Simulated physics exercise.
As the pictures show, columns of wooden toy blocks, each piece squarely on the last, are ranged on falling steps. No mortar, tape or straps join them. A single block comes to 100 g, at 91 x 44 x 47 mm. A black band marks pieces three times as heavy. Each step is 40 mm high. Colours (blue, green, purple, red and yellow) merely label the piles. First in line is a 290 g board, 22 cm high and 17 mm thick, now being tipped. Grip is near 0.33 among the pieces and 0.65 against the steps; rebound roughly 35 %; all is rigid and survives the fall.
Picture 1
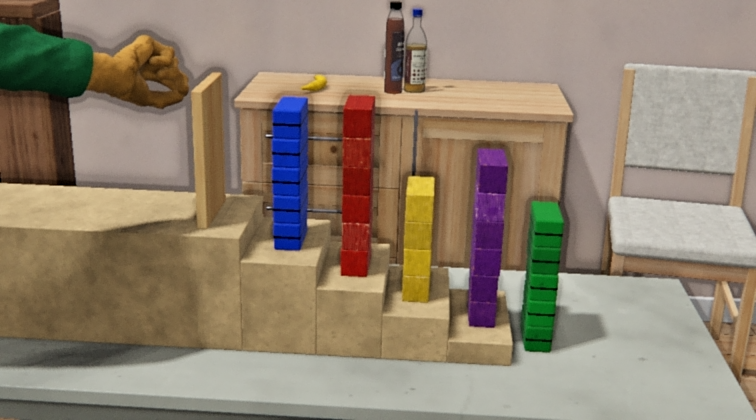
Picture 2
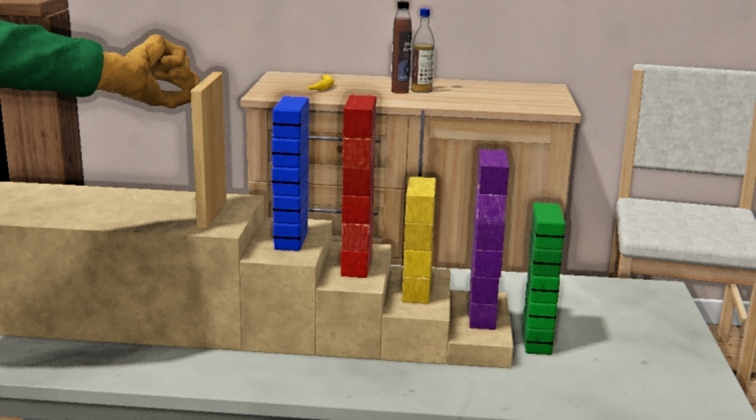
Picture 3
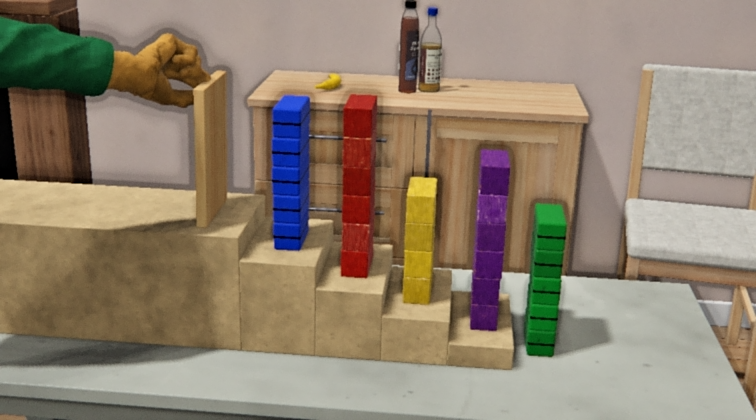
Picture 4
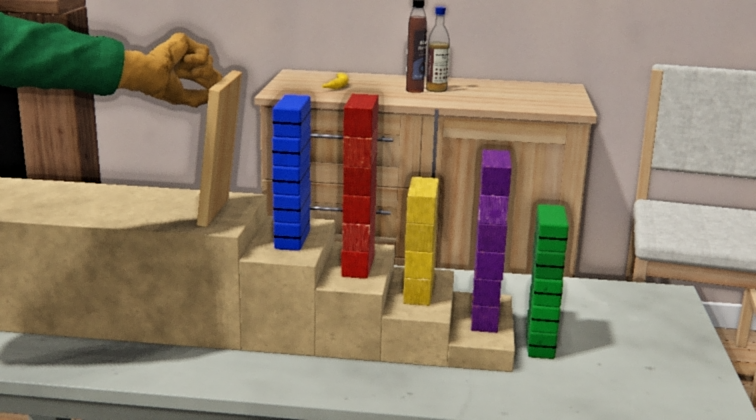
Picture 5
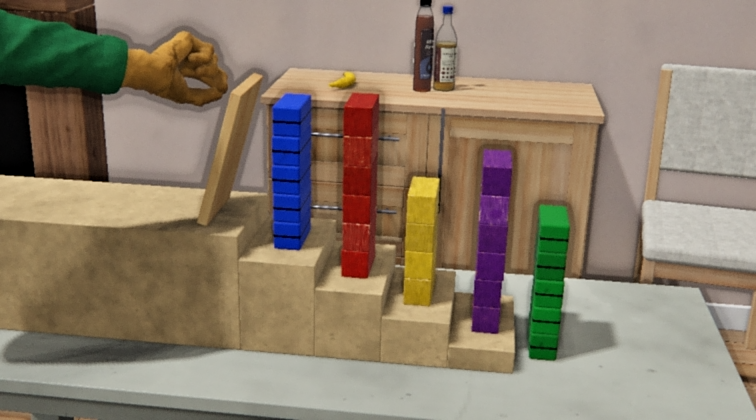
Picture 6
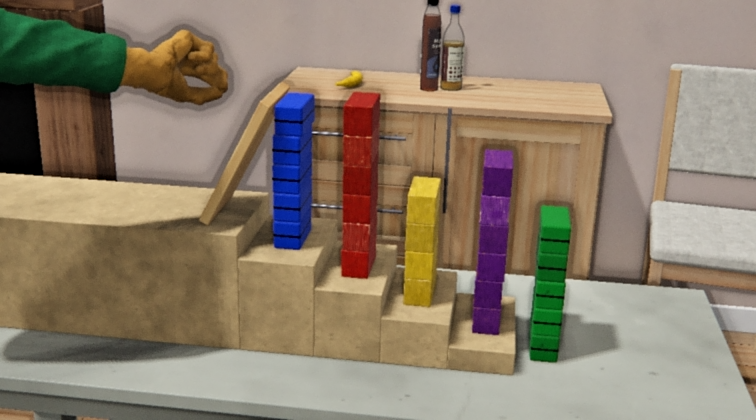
On a tabletop, a gloved hand pushes a wooden board, which tilts right against a blue column beside other coloured block columns.
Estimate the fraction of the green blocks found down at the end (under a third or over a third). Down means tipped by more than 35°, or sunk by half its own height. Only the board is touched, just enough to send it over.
Under a third of them.
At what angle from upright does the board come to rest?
About 30°.
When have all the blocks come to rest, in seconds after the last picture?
At about 0.5 s.
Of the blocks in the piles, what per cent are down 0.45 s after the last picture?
By then 0 per cent.
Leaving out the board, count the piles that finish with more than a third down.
0 of them.
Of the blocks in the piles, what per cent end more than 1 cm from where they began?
0 per cent.
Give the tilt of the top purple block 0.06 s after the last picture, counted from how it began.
About 0°.
Then, 0.06 s on from the sixth picture, board 28° from upright; none of the 5 green blocks down (0 of 26 in all colours); top green block unmoved; top blue block displaced 5 mm.
Finally, board 28° from upright; none of the 5 green blocks down (0 of 26 in all colours); top green block unmoved; top blue block displaced 5 mm. That is 0 per cent. Seen by the last camera, middles, top green block near (555, 230), top blue block near (296, 114).
